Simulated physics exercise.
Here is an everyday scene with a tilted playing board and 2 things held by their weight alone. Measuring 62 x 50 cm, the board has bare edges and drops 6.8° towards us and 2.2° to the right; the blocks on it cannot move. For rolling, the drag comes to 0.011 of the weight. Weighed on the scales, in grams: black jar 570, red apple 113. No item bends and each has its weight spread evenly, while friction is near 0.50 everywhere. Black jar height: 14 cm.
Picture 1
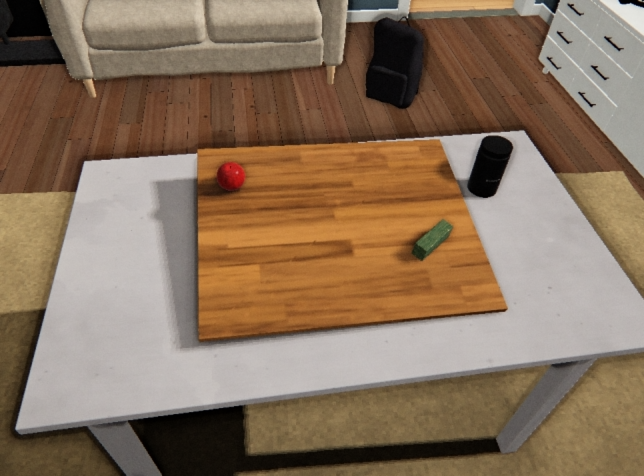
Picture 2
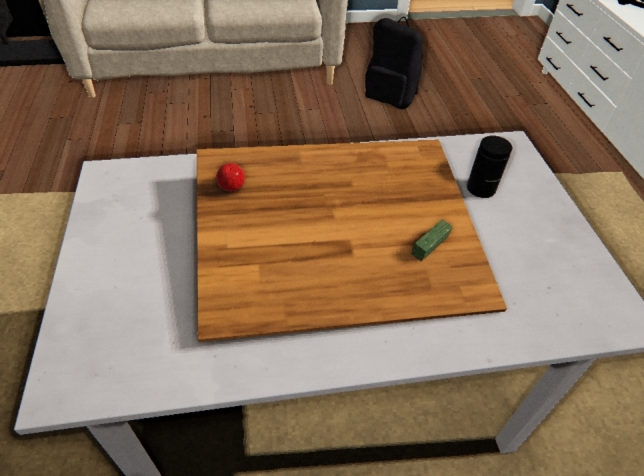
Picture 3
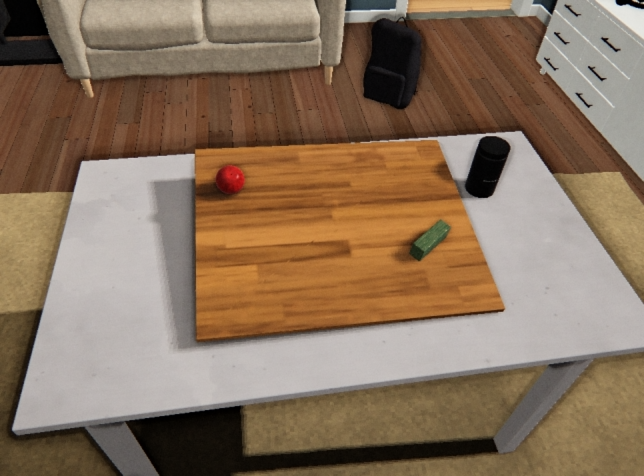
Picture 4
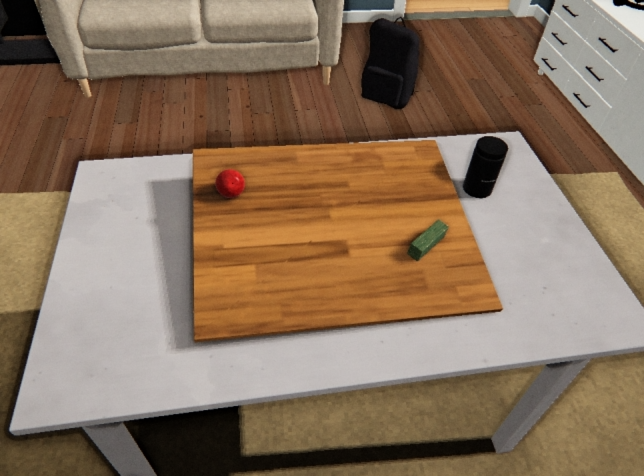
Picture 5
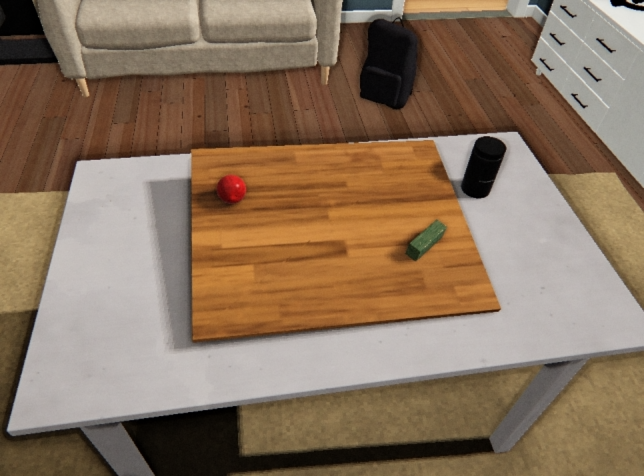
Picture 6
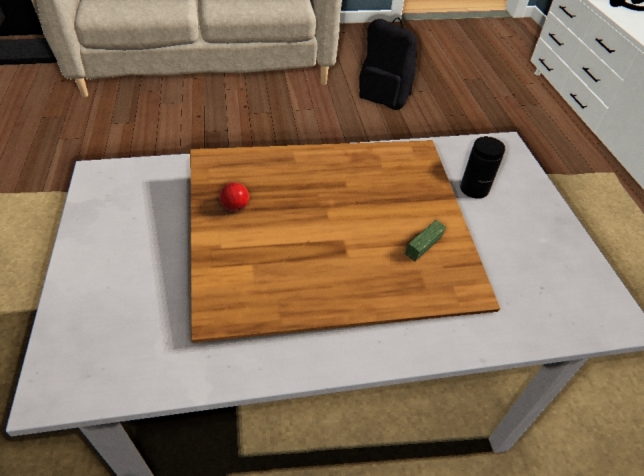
A white table with a wooden board on top stands in a living room, seen from above at an angle, with a beige sofa, a black backpack and white drawers behind it. A red apple sits at the board's upper left, a green block lies on its right side, and a black jar stands near its upper right corner. The apple rolls slowly a short way towards the viewer and slightly right, while the view shifts very slightly.
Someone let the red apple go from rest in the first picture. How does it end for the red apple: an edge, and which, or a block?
It ends up off the front.
Then, 0.50 s on from there, 7 cm of board to the near edge; red apple near (283, 292).
Then, 0.80 s on from there, it has gone over the near edge; red apple near (338, 408).
In the end, it has gone over the near edge; black jar under 8 cm from the start.
